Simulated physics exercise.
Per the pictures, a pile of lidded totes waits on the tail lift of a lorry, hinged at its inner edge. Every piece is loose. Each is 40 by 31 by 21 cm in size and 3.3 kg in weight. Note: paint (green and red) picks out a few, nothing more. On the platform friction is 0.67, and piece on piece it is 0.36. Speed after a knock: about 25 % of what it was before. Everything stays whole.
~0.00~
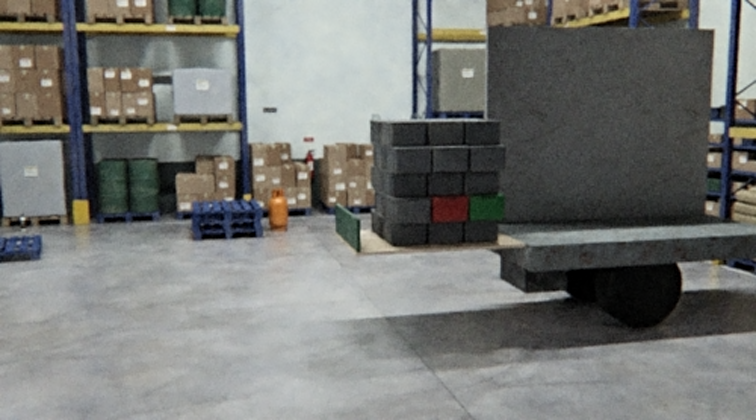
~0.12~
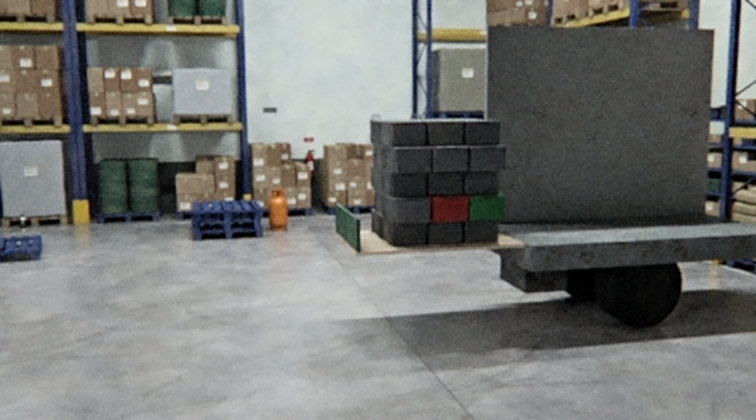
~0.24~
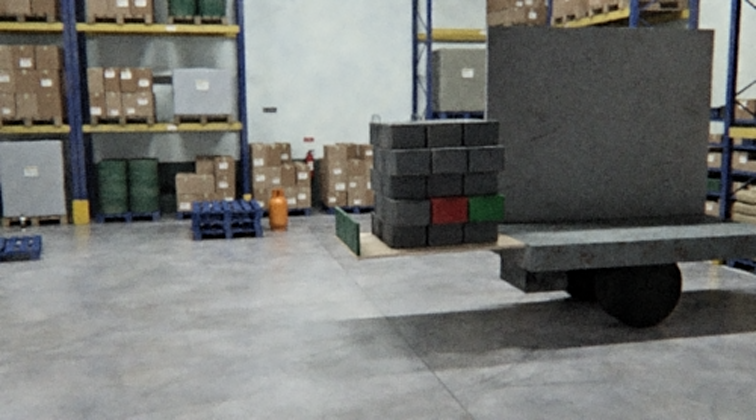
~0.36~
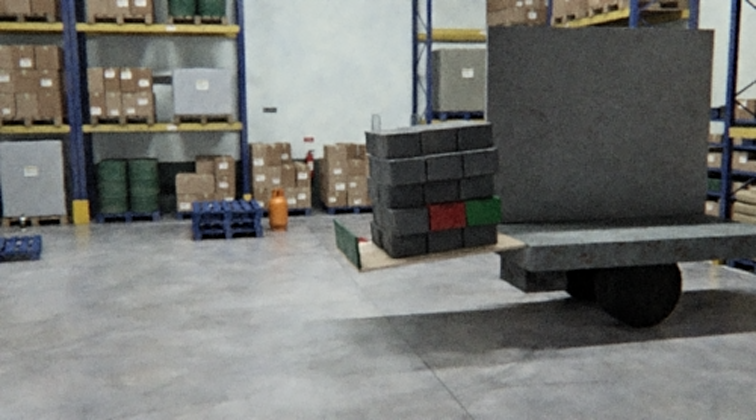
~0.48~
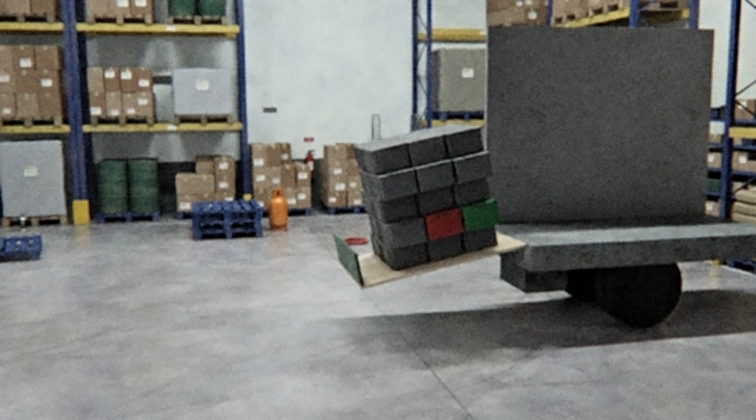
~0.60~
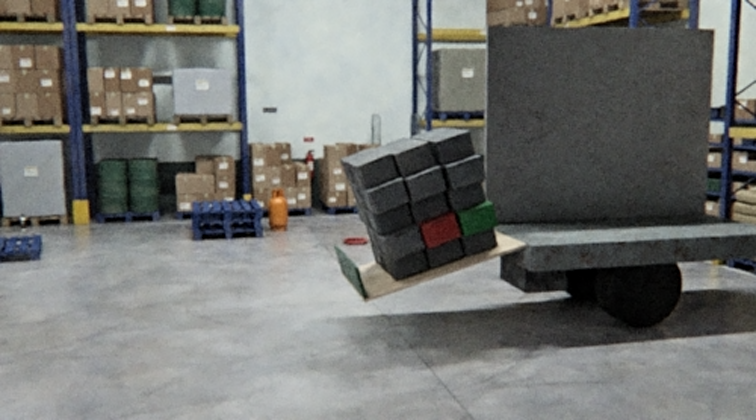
In a warehouse, a stack of dark totes, one red and one green, rests on a lorry's tail lift; the platform's outer edge then tilts down to the left, and the totes lean and shift slightly leftward with it.
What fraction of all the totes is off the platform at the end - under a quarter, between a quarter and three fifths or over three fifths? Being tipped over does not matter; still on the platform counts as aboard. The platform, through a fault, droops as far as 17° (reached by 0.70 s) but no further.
At the end, between a quarter and three fifths of them.
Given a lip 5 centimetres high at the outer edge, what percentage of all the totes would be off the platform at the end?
That would be 60 per cent.
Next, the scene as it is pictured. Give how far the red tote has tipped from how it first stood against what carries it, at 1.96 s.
Some 30 degrees.
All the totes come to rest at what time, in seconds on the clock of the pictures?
4.0 s, roughly.
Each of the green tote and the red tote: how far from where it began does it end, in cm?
The green one ends around 20 cm from its start and the red one around 30 cm.
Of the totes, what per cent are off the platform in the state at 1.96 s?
By then, 40 per cent.
Around 0.76 s, slope 17°; none of the 30 totes off the platform, 28 disturbed; red tote tipped 8°; green tote tipped 3°.
Around 1.00 s, slope 17°; 4 of the 30 totes off the platform; red tote tipped 31°; green tote tipped 10°.
Around 1.32 s, slope 17°; 10 of the 30 totes off the platform; red tote tipped 32°; green tote displaced 56 mm.
Around 1.96 s, slope 17°; 12 of the 30 totes off the platform; red tote tipped 31°; green tote displaced 47 mm.
Finally (4.2 s), slope 17°; 12 of the 30 totes off the platform; red tote tipped 31°; green tote displaced 42 mm. That is 40 per cent. Seen by the last camera, middles, red tote near (419, 233), green tote near (467, 220).
